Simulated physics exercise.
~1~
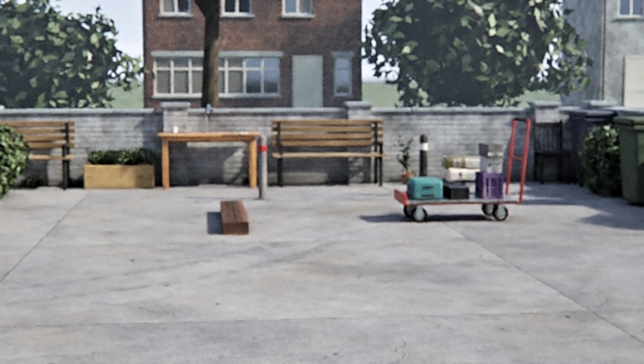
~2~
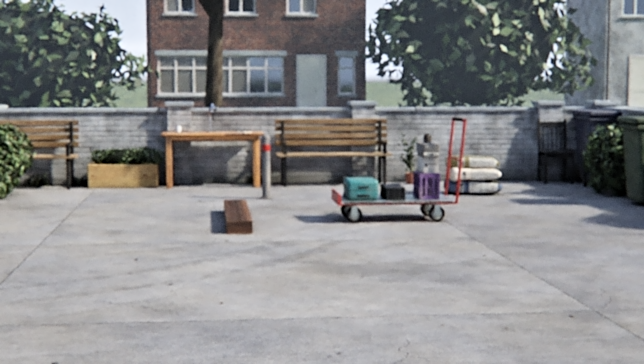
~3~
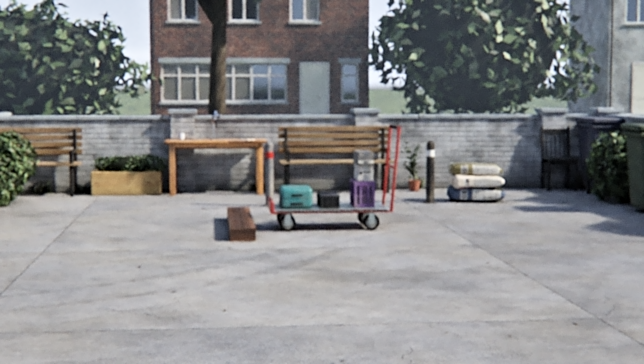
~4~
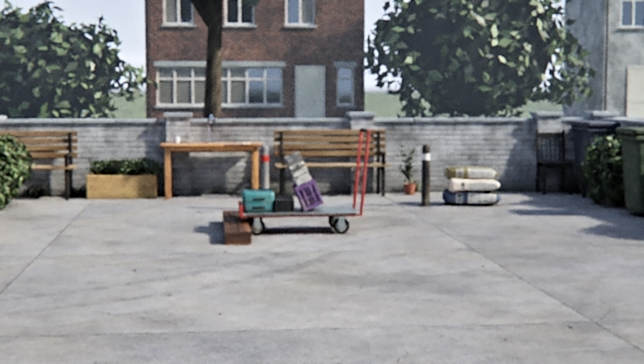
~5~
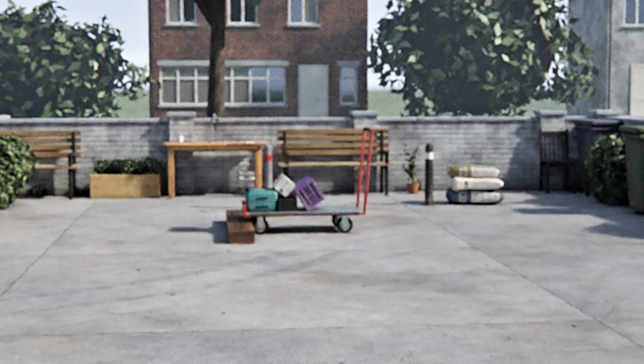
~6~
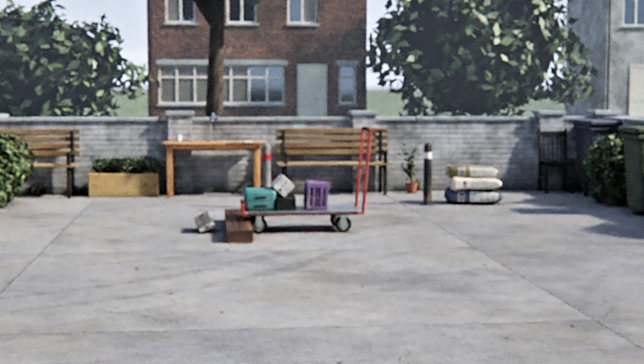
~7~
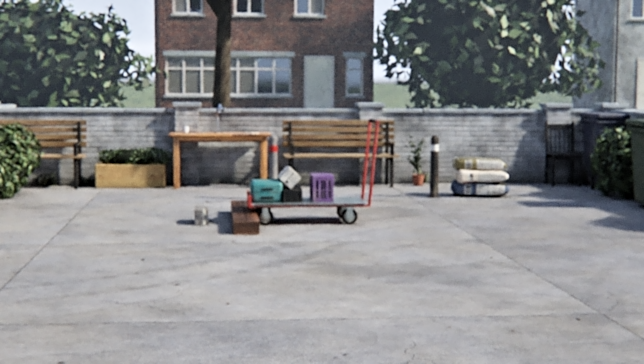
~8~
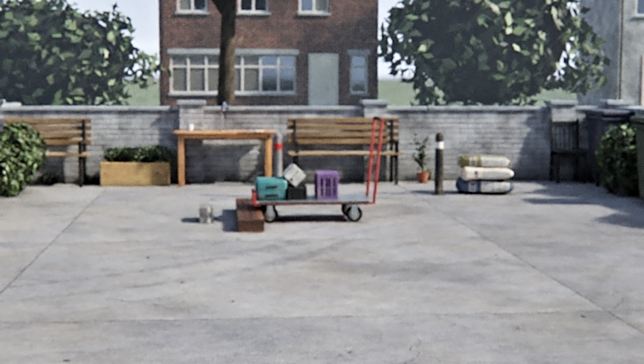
A loaded trolley rolls left into a low kerb, and one grey parcel tumbles off the front.
